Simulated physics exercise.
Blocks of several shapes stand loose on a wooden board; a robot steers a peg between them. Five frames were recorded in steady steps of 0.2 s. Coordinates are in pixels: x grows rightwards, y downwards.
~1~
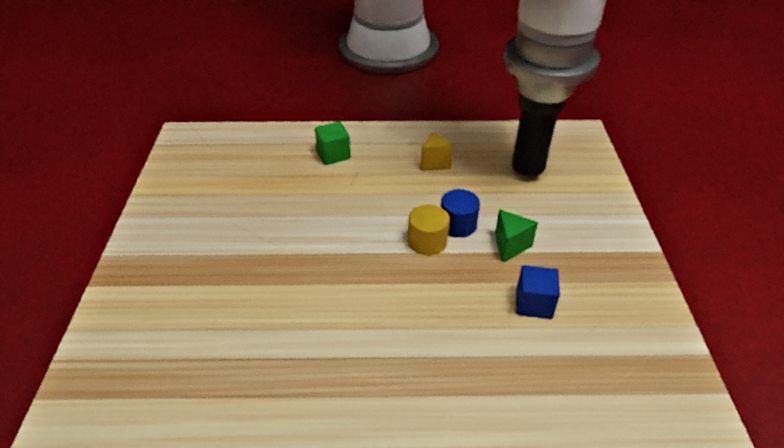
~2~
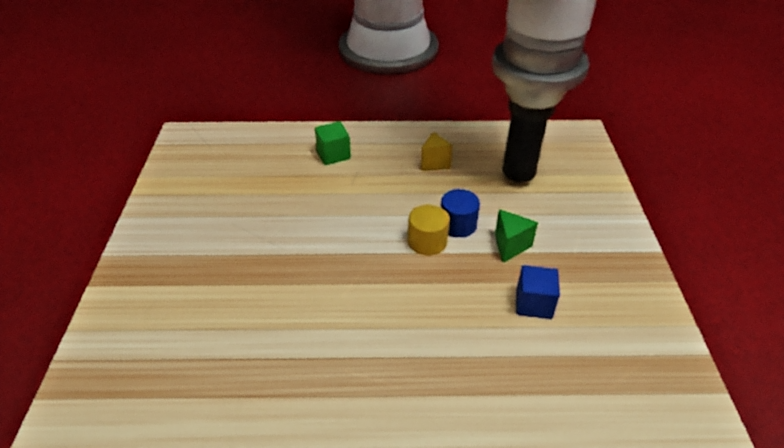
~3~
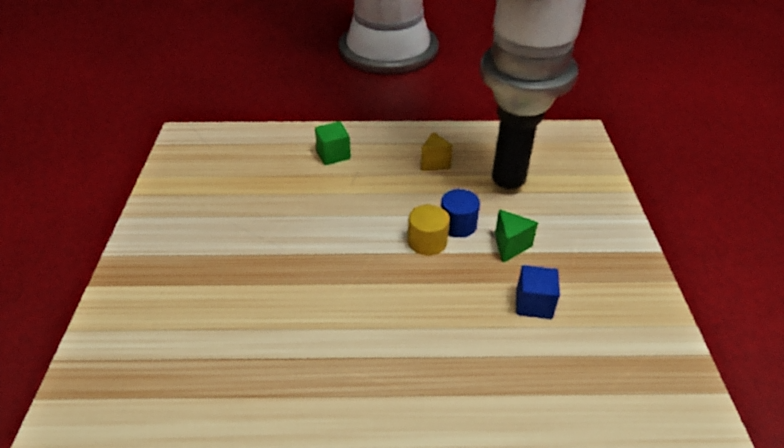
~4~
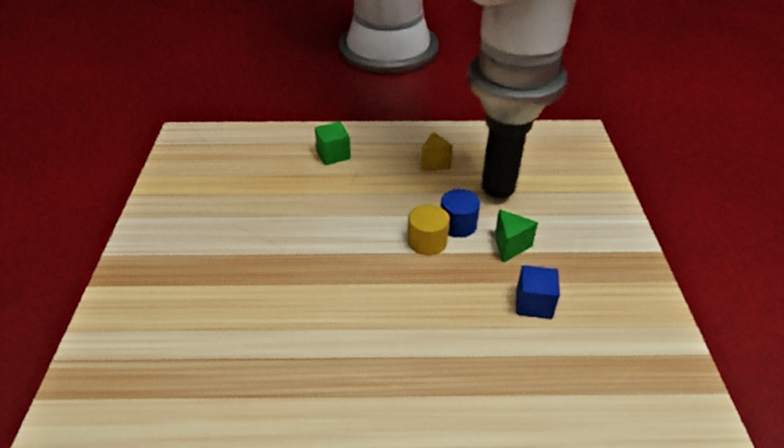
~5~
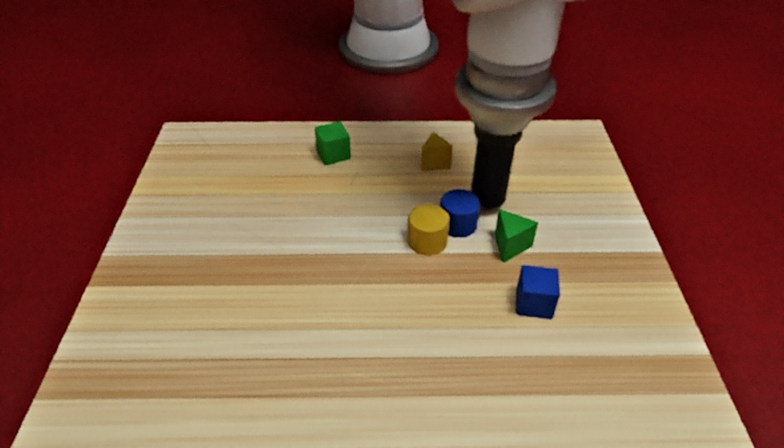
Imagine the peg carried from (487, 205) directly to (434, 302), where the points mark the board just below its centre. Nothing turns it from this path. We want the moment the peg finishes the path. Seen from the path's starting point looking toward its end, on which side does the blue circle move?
The shift goes right.
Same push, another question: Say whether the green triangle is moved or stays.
It stays put.
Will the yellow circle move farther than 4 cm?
Short answer: Yes.
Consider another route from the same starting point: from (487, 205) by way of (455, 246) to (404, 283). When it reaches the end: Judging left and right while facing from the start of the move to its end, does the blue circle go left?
No, it doesn't check out.
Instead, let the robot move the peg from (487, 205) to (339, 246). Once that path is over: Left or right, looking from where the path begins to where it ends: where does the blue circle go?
It slides leftward.
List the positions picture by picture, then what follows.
Tip of the peg (528, 167), middles of tops, yellow circle (429, 217), blue circle (461, 201), green triangle (515, 222), in the first picture.
Peg (519, 173), nothing pushed, in the second picture.
Peg (509, 180), nothing pushed, in the third picture.
Peg (498, 188), nothing pushed, in the fourth picture.
Peg (488, 198), yellow circle (429, 217), blue circle (461, 201), green triangle (515, 222), in the fifth picture.
On the path given first. One third of the way, peg (472, 228); yellow circle (399, 228); blue circle (437, 218).
Two thirds of the way, peg (454, 260); yellow circle (375, 229); blue circle (417, 232).
At the end, peg (434, 295); yellow circle (374, 229); blue circle (416, 232); green triangle unmoved.
